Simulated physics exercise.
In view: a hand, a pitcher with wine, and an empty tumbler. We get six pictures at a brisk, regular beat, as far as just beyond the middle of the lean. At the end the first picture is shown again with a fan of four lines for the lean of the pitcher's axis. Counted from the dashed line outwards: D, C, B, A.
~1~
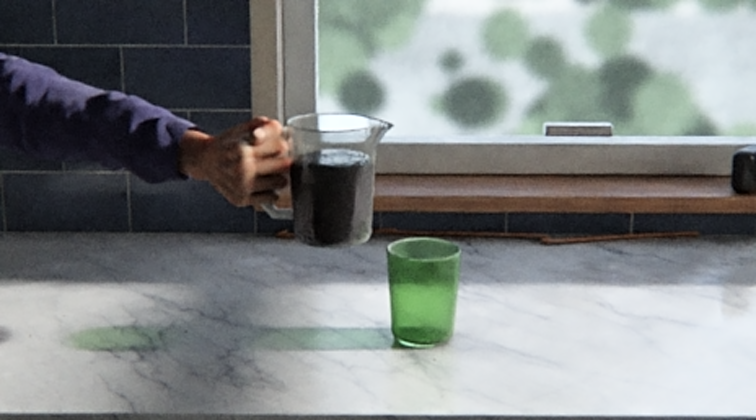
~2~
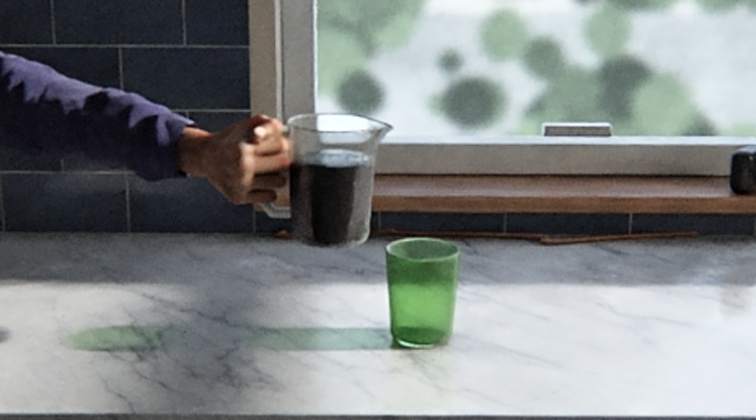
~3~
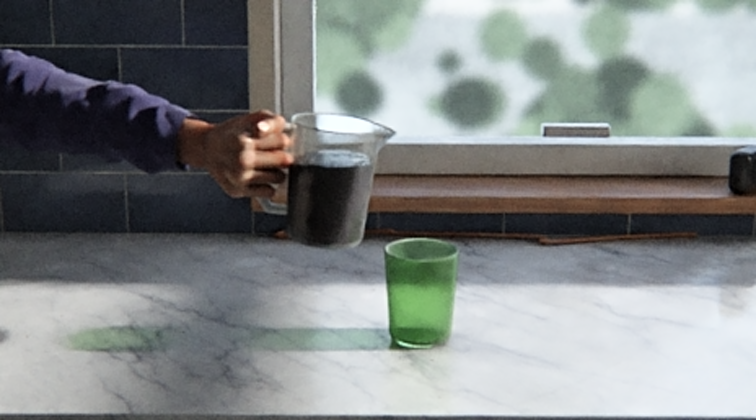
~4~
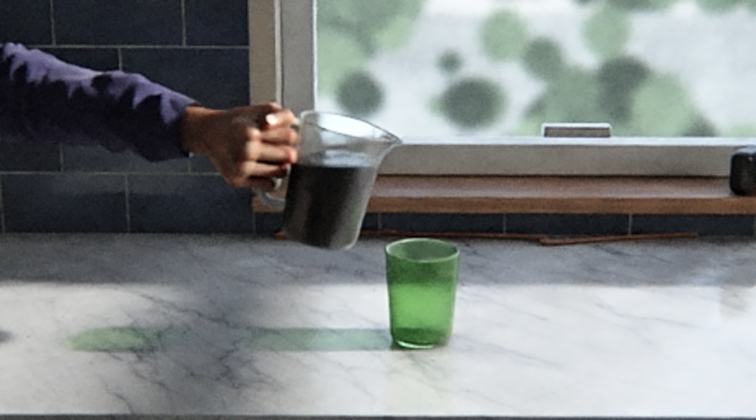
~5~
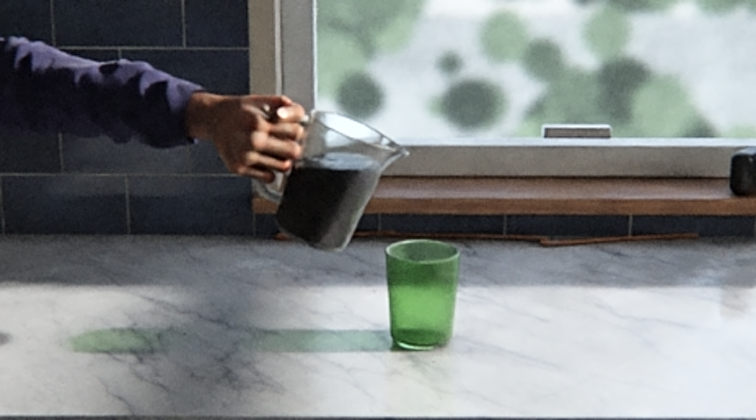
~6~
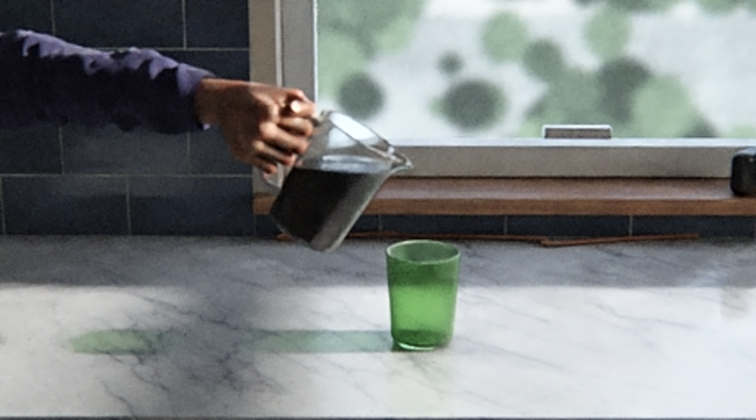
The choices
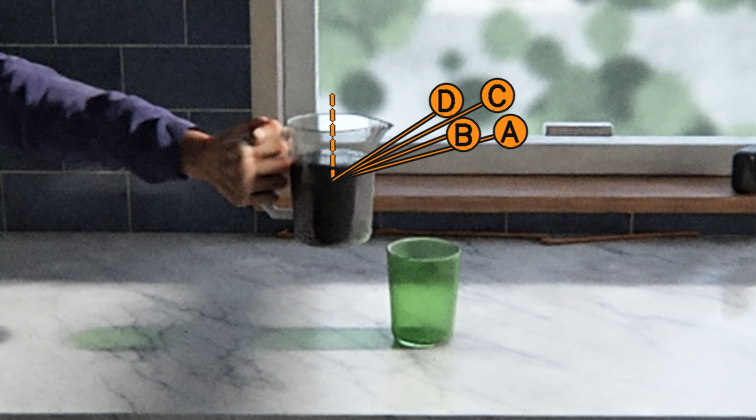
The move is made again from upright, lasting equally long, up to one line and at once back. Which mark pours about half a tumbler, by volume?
It is B.
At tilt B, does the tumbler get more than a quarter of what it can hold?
Yes, it does.
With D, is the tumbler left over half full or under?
Under.
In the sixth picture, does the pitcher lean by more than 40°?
No.
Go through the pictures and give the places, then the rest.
Upright, lip at (392, 125); rim of the tumbler round (424, 248); nothing has left yet.
Upright, lip at (393, 127); nothing has left yet.
Tipped about 6°, lip at (396, 132); nothing has left yet.
Tipped about 13°, lip at (402, 141); nothing has left yet.
Tipped about 22°, lip at (407, 153); nothing has left yet.
Tipped about 31°, lip at (411, 166); nothing has left yet.
On the marked copy, A at (494, 136); B at (445, 136); C at (482, 103); D at (434, 114).
Choosing A, the tumbler ends with about 68 % of what it can hold.
Choosing B, the tumbler ends with about 51 % of what it can hold.
Choosing C, the tumbler ends with about 36 % of what it can hold.
Choosing D, the tumbler ends with about 23 % of what it can hold.
